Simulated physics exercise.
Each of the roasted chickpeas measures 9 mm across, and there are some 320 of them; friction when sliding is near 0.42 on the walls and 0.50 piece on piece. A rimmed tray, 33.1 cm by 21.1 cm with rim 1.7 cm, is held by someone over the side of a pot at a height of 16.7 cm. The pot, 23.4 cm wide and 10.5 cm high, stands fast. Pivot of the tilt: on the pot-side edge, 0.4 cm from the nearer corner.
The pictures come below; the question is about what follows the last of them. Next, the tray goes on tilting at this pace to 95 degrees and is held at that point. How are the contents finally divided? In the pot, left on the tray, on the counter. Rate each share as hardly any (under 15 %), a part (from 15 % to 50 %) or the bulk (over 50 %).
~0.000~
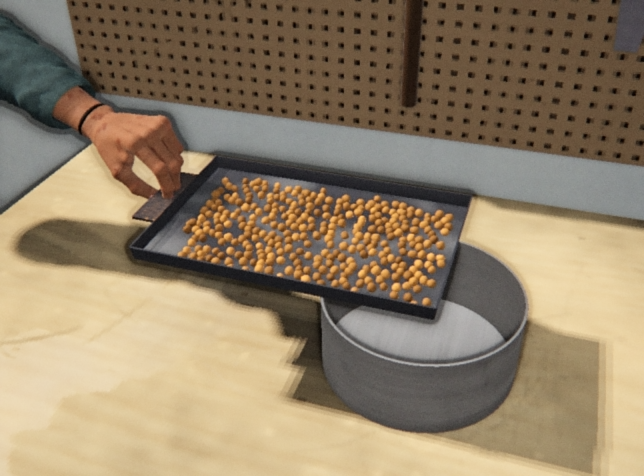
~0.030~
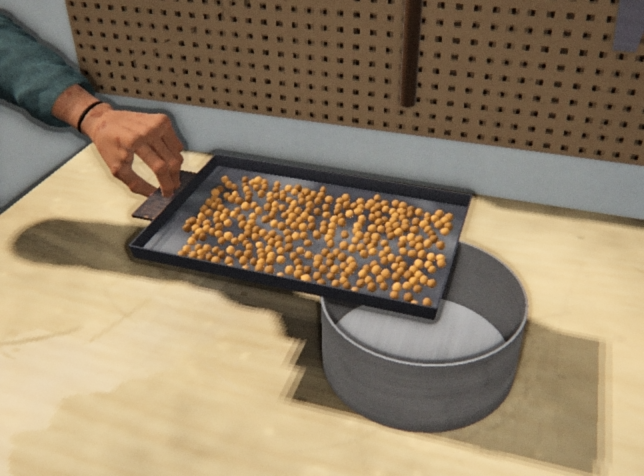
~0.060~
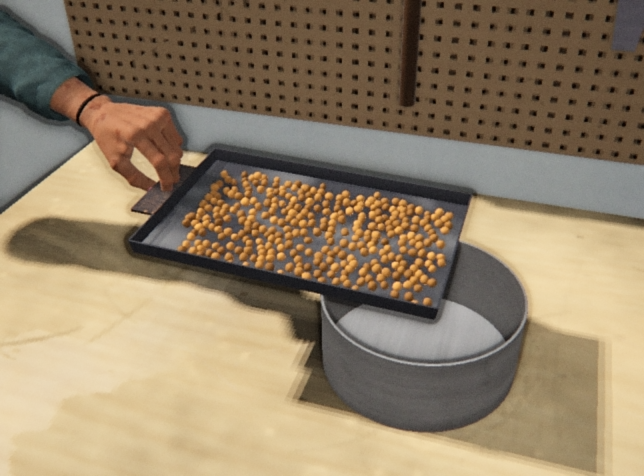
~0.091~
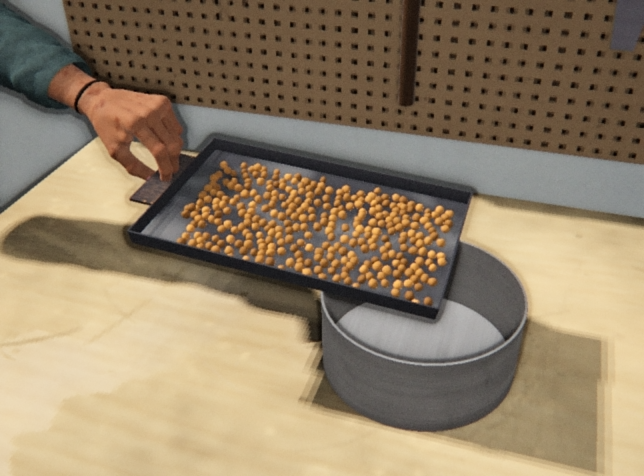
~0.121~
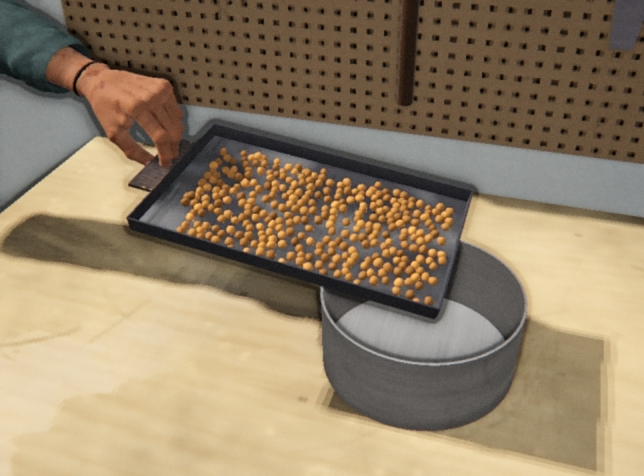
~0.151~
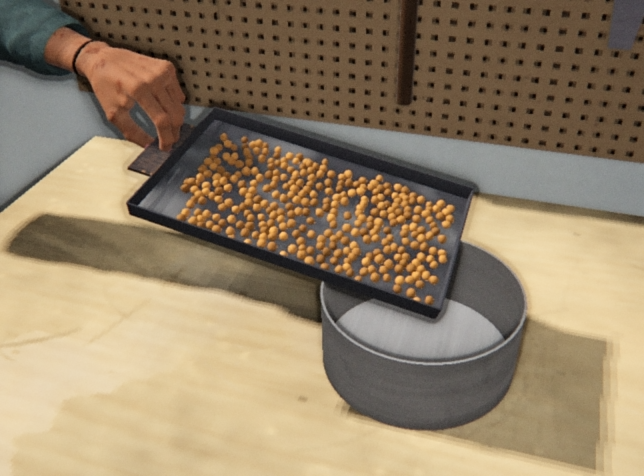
Pot: A part; left on the tray: Hardly any; counter: The bulk.
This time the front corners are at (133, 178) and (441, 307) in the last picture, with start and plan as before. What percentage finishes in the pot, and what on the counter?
In the pot: 45 per cent; on the counter: 55 per cent.
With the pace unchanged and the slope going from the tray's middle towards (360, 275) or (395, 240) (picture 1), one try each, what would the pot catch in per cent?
First try: Around 0 percent; second try: Around 85 percent.
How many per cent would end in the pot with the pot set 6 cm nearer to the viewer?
Then roughly 60 percent would land in it.
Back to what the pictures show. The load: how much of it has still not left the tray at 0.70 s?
It works out to near 90 per cent of the load.
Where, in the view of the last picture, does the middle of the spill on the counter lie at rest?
Roughly at pixel (555, 453) in the last view.
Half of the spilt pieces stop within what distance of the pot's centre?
I'd say around 20 centimetres.
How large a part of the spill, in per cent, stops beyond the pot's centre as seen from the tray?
Near 100 in a hundred.
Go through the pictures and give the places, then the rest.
The first picture shows tray tilt 0 degrees, front corners at (132, 246) and (435, 306); middle of the pieces at (317, 236); pot at (423, 292).
The second picture shows tray tilt 0 degrees, front corners at (132, 245) and (435, 306); middle of the pieces at (317, 235).
The third picture shows tray tilt 2 degrees, front corners at (132, 239) and (436, 306); middle of the pieces at (317, 233).
The fourth picture shows tray tilt 4 degrees, front corners at (131, 230) and (437, 307), lowest corner right front; middle of the pieces at (318, 228).
The fifth picture shows tray tilt 8 degrees, front corners at (130, 217) and (438, 307), lowest corner right front; middle of the pieces at (319, 221).
The sixth picture shows tray tilt 11 degrees, front corners at (130, 202) and (439, 307), lowest corner right front; middle of the pieces at (320, 213); pot at (422, 291). The tray's pace is about 125 degrees a second.
After 0.48 s, tilt 52 degrees; the tray holds 100 %, the pot 0 %.
After 0.70 s, tilt 79 degrees; the tray holds 90 %, the pot 0 %.
Then, at 1.04 s, tilt 95 degrees; the tray holds 10 %, the pot 15 %.
In the end, at 1.9 s, pot 25 %, tray 0 %, counter 75 %.
